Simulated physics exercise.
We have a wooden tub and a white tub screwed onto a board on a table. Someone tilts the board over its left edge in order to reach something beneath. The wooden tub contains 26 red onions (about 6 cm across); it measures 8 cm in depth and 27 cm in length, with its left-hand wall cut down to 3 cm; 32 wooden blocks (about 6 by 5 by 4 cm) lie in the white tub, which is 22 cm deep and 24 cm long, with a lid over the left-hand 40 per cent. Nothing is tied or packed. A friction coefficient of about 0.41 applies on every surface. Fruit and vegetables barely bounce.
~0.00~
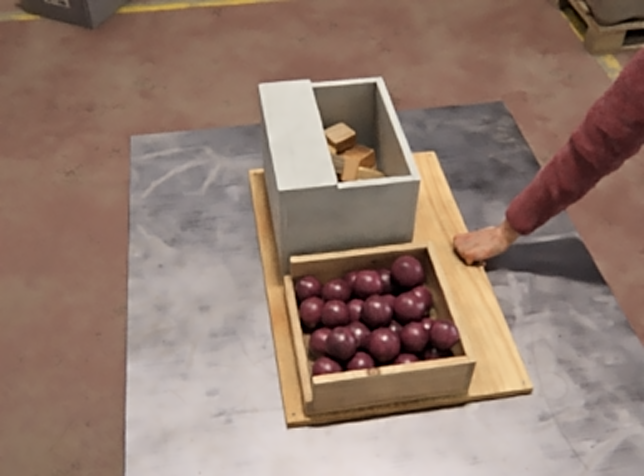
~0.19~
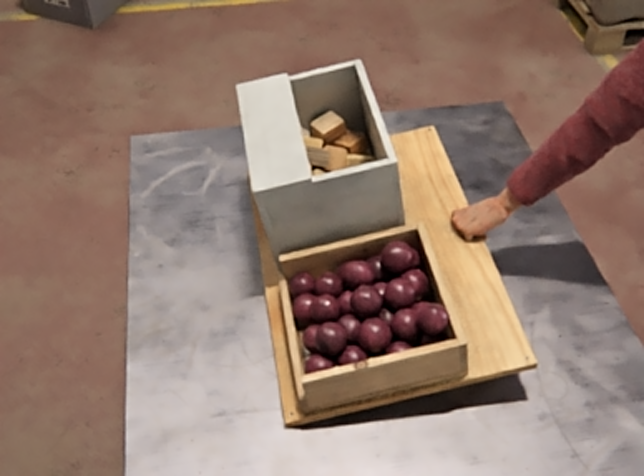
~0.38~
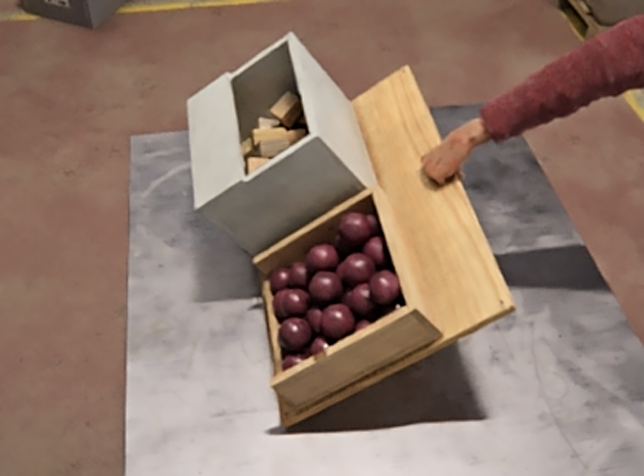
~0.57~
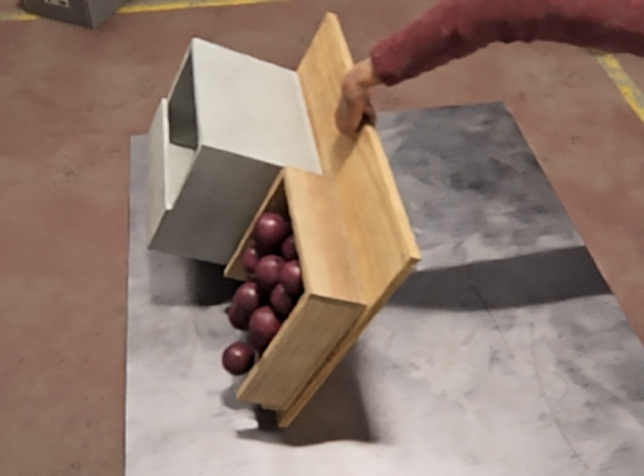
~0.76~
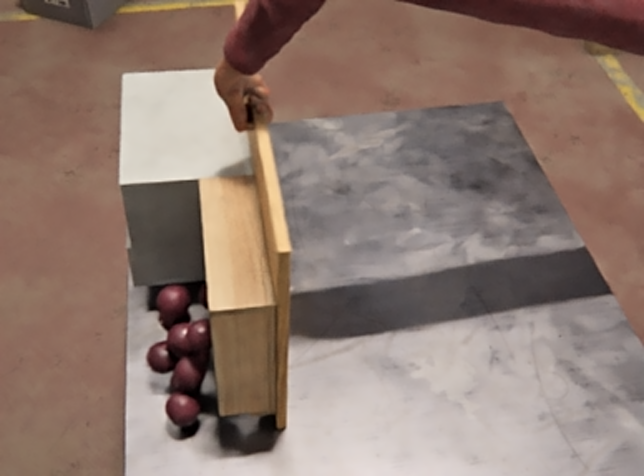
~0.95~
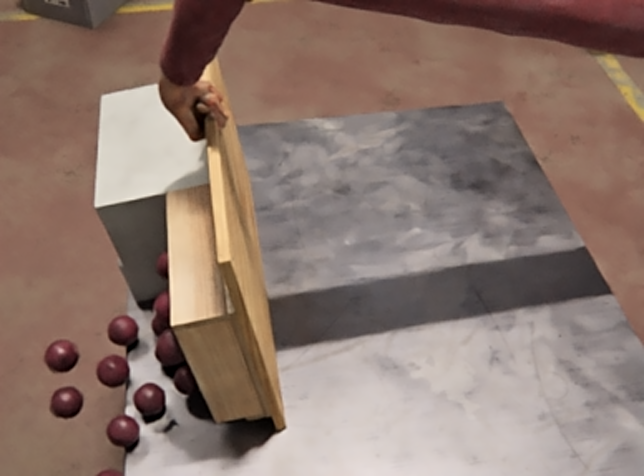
On a table, a hand lifted the right side of a board holding two tubs, tilting it leftward until it stood past upright, while dark red onions tumbled out of the wooden tub.
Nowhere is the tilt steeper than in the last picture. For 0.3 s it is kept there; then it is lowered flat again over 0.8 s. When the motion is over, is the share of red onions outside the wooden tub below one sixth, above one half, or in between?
It will most likely let go of most of them.
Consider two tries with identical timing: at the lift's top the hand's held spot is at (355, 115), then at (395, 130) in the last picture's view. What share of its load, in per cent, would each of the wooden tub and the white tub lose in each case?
Loss per try - wooden tub 40 / 30 percent, white tub 0 / 0 percent.
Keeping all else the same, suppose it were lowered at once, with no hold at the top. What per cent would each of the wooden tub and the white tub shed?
In that case you'd see wooden tub shed 100 percent of its load and white tub shed 0 percent.
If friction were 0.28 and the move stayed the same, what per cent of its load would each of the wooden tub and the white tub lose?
Then the wooden tub sheds 100 per cent, while the white tub sheds 0 per cent.
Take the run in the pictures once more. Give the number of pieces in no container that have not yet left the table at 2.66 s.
About 12.
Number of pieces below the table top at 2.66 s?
I'd estimate some 16 by that time.
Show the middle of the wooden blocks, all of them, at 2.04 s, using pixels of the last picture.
Centre: About (307, 193) px.
After 1.22 s, tilt 98°; the wooden tub is down by 21 of 26 and the white tub has all 32.
After 1.56 s, tilt 65°; the wooden tub is down by 26 of 26 and the white tub has all 32.
After 2.04 s, tilt 0°; the wooden tub is down by 26 of 26 and the white tub has all 32.
When it is over (at 2.66 s), the wooden tub is down by 26 of 26 and the white tub has all 32. Asked share, 26 of 26, 100 per cent.
